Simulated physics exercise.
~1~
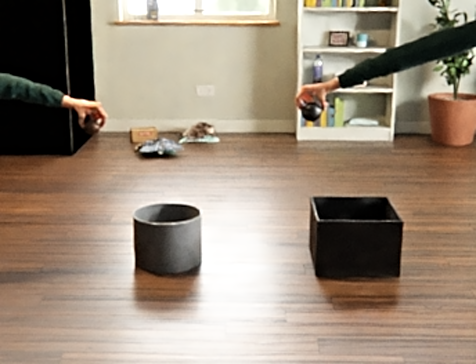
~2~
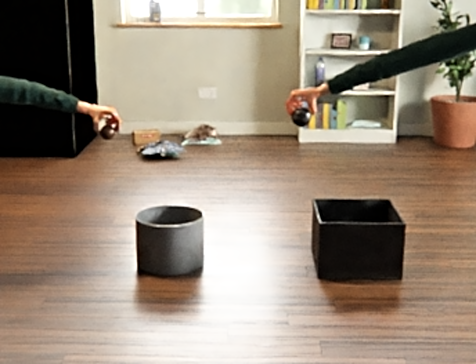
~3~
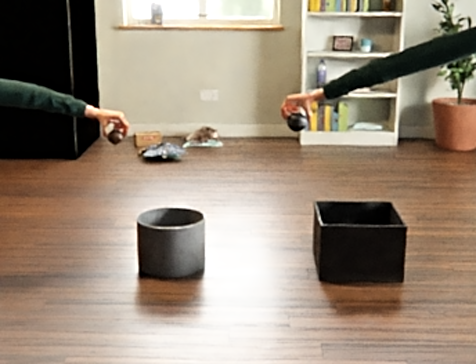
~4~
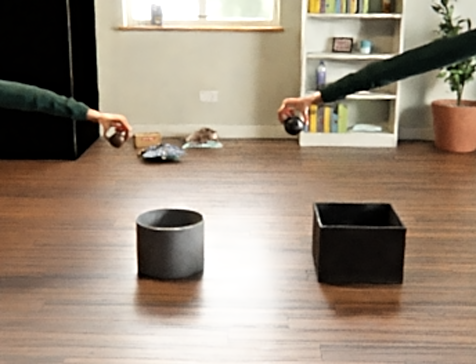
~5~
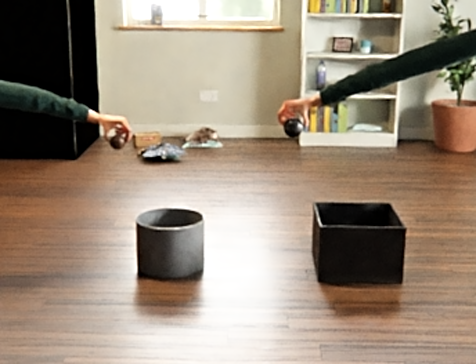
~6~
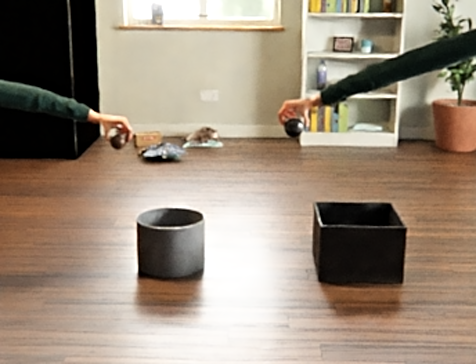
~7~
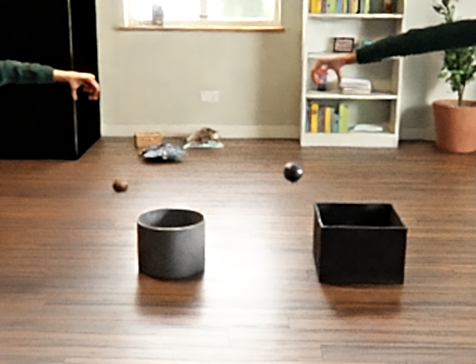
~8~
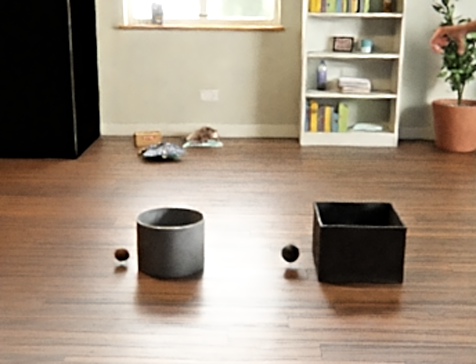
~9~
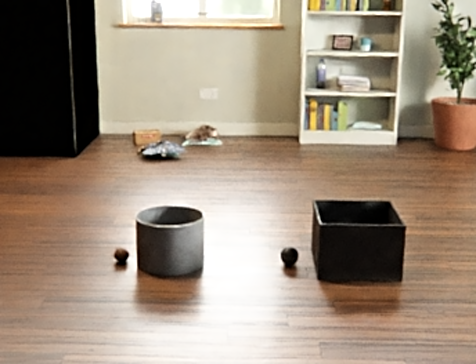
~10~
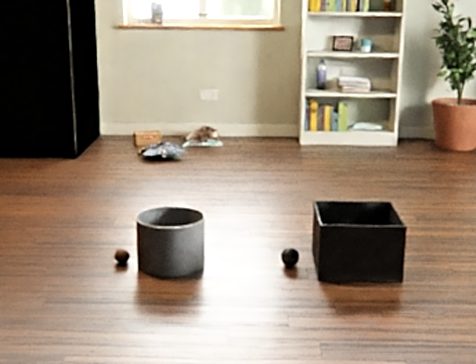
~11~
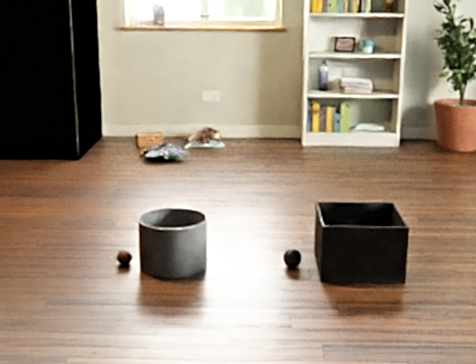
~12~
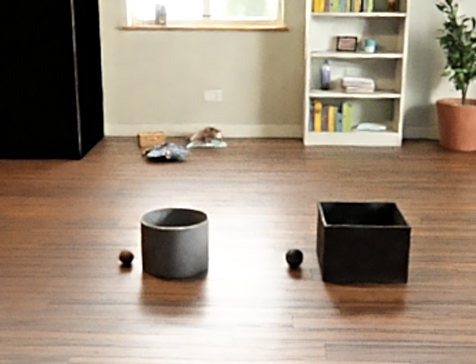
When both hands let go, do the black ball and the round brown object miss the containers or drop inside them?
Both of them miss. The black ball ends up on the floor to the left of the square container, and the brown object ends up to the left of the round one.
A black ball and a smaller, round brown object were held out by two outstretched arms, then dropped together above a wooden floor. Each fell just left of a dark container, missing it, and both ended up resting on the floor.
